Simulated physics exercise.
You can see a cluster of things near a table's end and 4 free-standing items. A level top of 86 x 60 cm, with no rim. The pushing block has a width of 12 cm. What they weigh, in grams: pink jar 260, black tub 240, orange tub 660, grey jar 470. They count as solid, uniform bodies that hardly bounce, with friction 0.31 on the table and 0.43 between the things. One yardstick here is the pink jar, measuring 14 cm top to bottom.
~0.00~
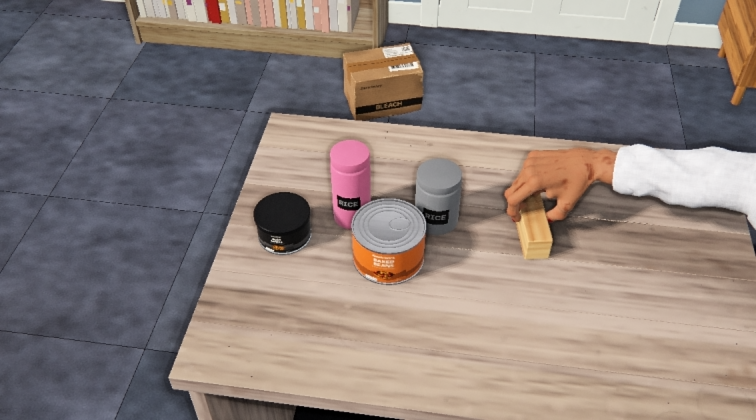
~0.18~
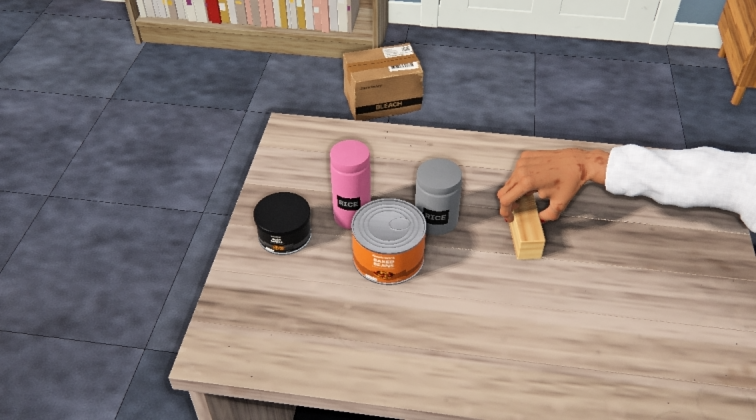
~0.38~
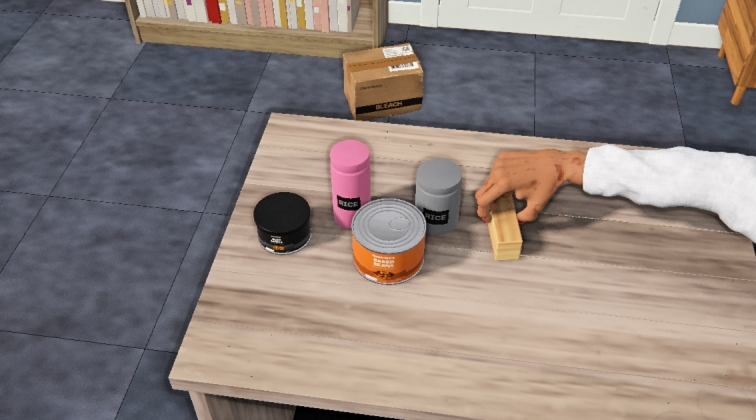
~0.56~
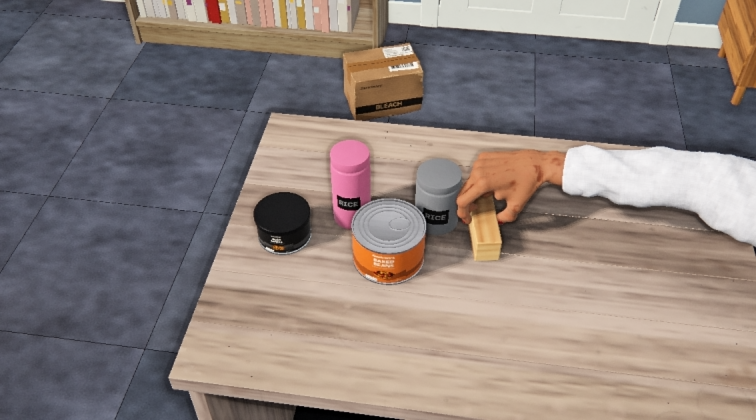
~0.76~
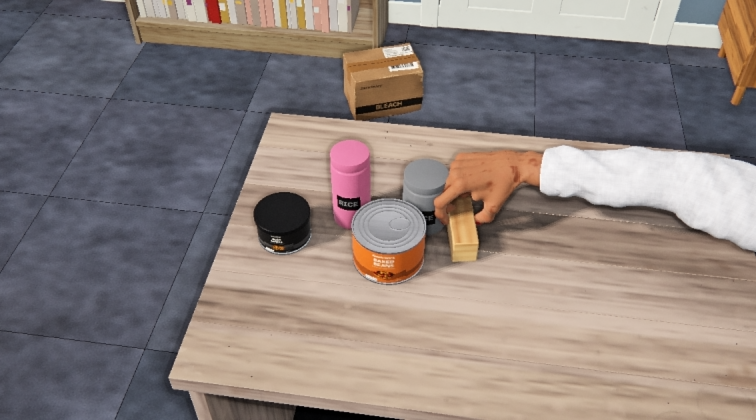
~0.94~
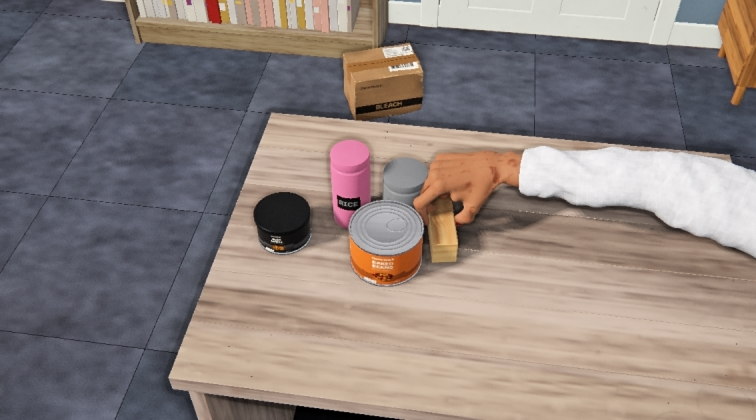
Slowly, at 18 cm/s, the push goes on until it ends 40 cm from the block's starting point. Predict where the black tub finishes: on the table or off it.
Looks like it is a goner.
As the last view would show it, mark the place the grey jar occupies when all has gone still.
About (251, 200).
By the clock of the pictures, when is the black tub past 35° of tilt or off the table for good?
It happens near 2.1 s.
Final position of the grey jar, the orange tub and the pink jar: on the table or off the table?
At the end the grey jar remains on its base, the orange tub remains on its base and the pink jar leaves its base.
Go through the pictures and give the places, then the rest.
The first frame shows block slid 0 cm; black tub (283, 223); pink jar (351, 186).
The second frame shows block slid 1 cm; grey jar (438, 197); pink jar (351, 186).
The third frame shows block slid 5 cm; orange tub (389, 241); grey jar (438, 197).
The fourth frame shows block slid 8 cm; pink jar (351, 186); orange tub (389, 241).
The fifth frame shows block slid 12 cm; grey jar (425, 197) 2 cm from its spot; pink jar (351, 186).
The sixth frame shows block slid 15 cm; black tub (283, 223); orange tub (386, 243).
By 1.84 s, block slid 31 cm; black tub 6 cm from its spot near (245, 224); pink jar 14 cm from its spot; orange tub 15 cm from its spot.
By 2.64 s, block slid 40 cm; pink jar and black tub now off the table; orange tub 24 cm from its spot; grey jar 30 cm from its spot.
When it is over (3.3 s), off the table, pink jar and black tub; not toppled but over 4 cm from the start, orange tub and grey jar.
